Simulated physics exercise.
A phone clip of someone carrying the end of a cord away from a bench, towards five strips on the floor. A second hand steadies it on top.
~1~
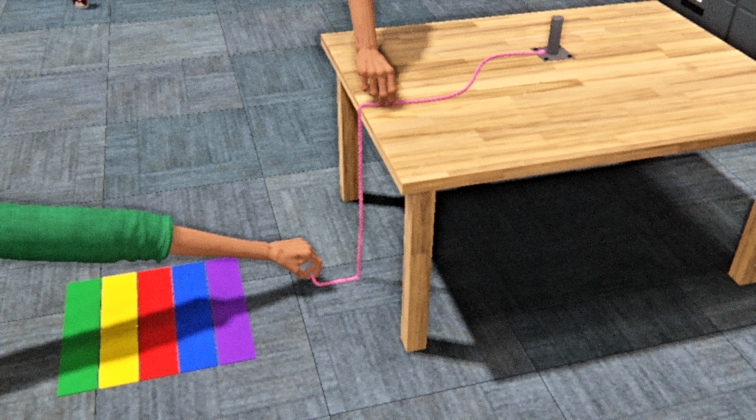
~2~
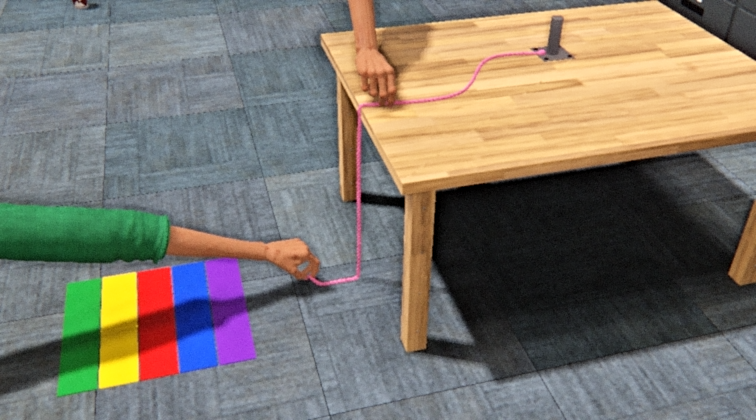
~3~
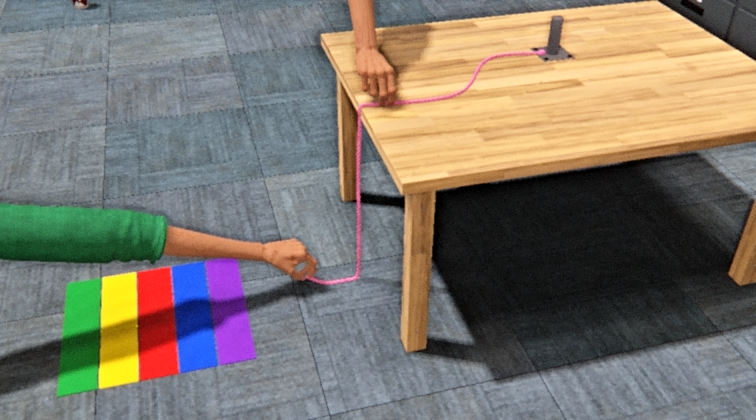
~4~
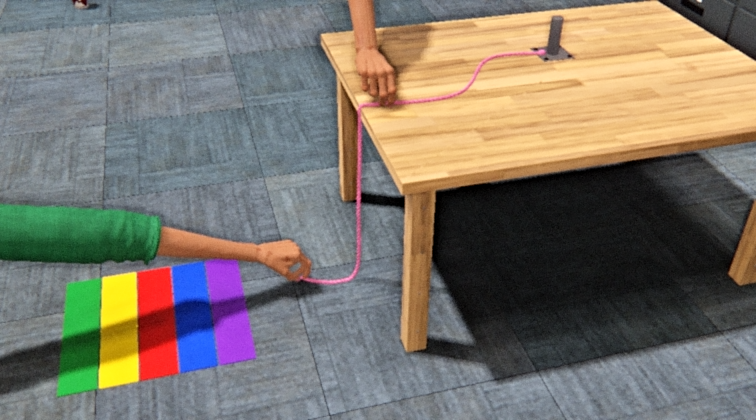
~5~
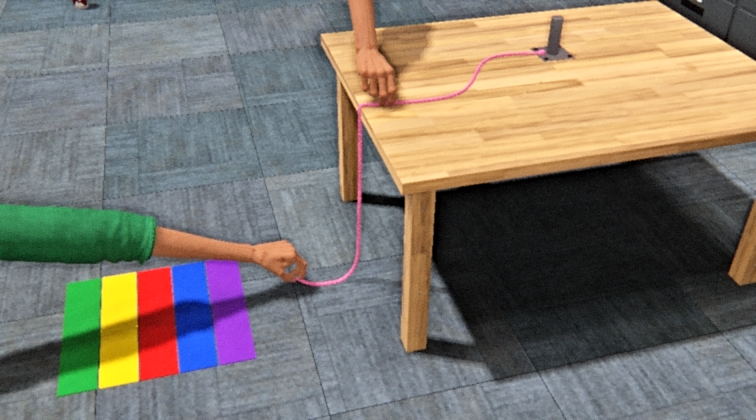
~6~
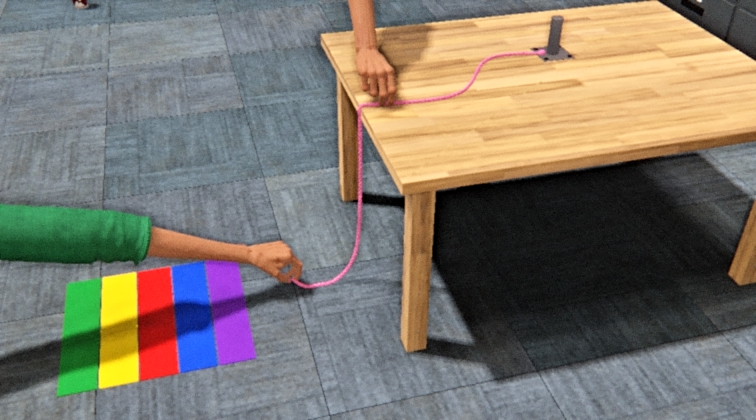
On a grey carpeted floor beside a wooden table, a green-sleeved arm slowly drew the end of a pink cord slightly left near five coloured strips, while another hand stayed at the table's edge.
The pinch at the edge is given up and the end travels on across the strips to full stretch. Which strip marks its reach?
The end stops over the red strip.
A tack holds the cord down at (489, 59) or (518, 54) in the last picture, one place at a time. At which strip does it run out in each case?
Try by try: Red; red.
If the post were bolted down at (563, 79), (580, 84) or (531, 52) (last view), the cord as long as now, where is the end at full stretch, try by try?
The places are (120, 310), (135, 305) and (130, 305).
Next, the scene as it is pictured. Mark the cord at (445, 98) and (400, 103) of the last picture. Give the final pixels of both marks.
They go to (411, 91) and to (371, 102).
A little later, end near (219, 291); over purple.
Next, end near (177, 298); over blue.
When it is tight, end near (154, 303); over red. It gets as far as the red strip.
